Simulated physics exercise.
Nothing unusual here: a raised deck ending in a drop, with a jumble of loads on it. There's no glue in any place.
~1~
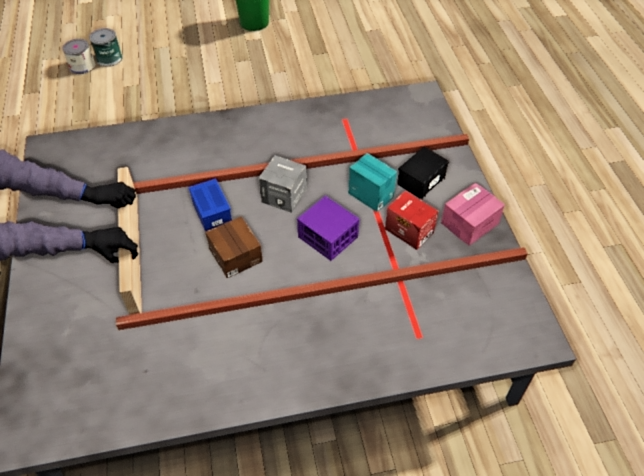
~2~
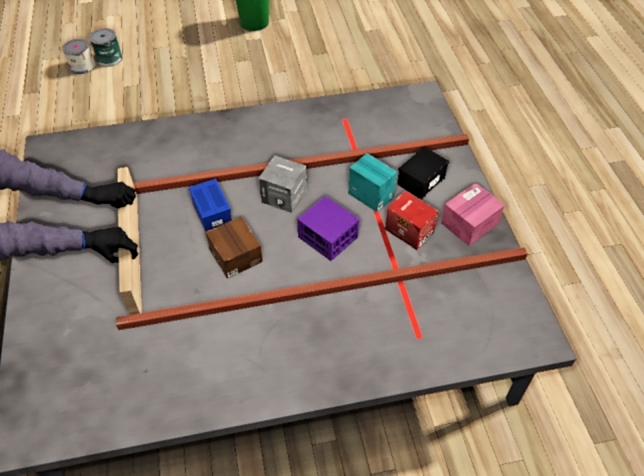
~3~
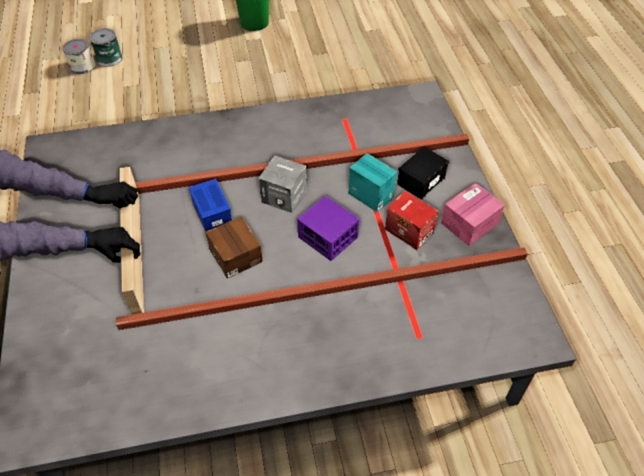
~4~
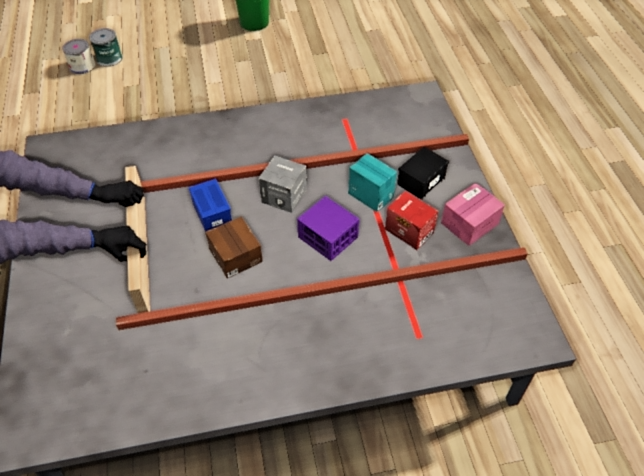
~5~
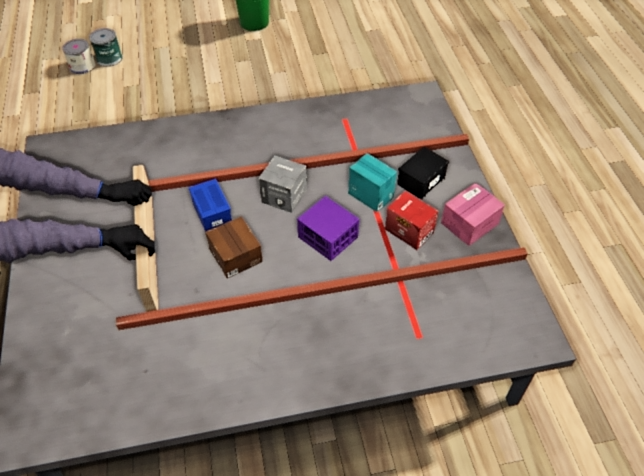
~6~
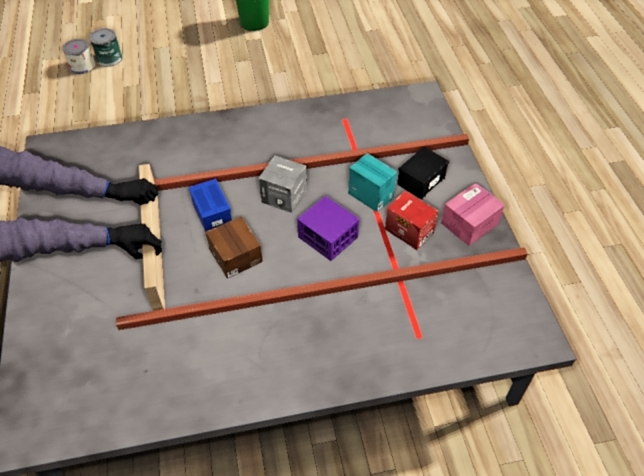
The video shows two gloved hands slowly sliding a wooden plank a short way to the right between two rails on a grey table, while the colourful boxes ahead of it, some near a red line, stay still.
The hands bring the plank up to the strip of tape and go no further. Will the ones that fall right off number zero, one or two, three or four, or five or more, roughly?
The push is going to send one or two over the edge.
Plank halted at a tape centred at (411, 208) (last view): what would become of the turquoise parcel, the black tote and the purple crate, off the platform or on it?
First, the turquoise parcel is safe; next, the black tote takes the fall; last, the purple crate is safe.
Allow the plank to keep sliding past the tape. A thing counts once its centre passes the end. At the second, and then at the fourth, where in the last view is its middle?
Roughly (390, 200) for the earlier crossing, roughly (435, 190) for the later one.
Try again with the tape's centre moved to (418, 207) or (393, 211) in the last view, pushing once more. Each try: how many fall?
3 and 1.
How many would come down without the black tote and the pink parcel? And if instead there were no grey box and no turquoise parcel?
You'd count 0 the first time and 1 the second time.
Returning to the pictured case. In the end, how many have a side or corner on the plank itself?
The number is 2.
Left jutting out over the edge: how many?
It's 1.
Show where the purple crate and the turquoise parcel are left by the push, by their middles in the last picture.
The purple crate comes to rest close to (443, 217), while the turquoise parcel rests close to (443, 178).
A little later, none off yet; pink parcel at rest near (472, 214); black tote at rest near (423, 173); red box at rest near (411, 221).
When it is over, the number that fall off is one or two; down, pink parcel.
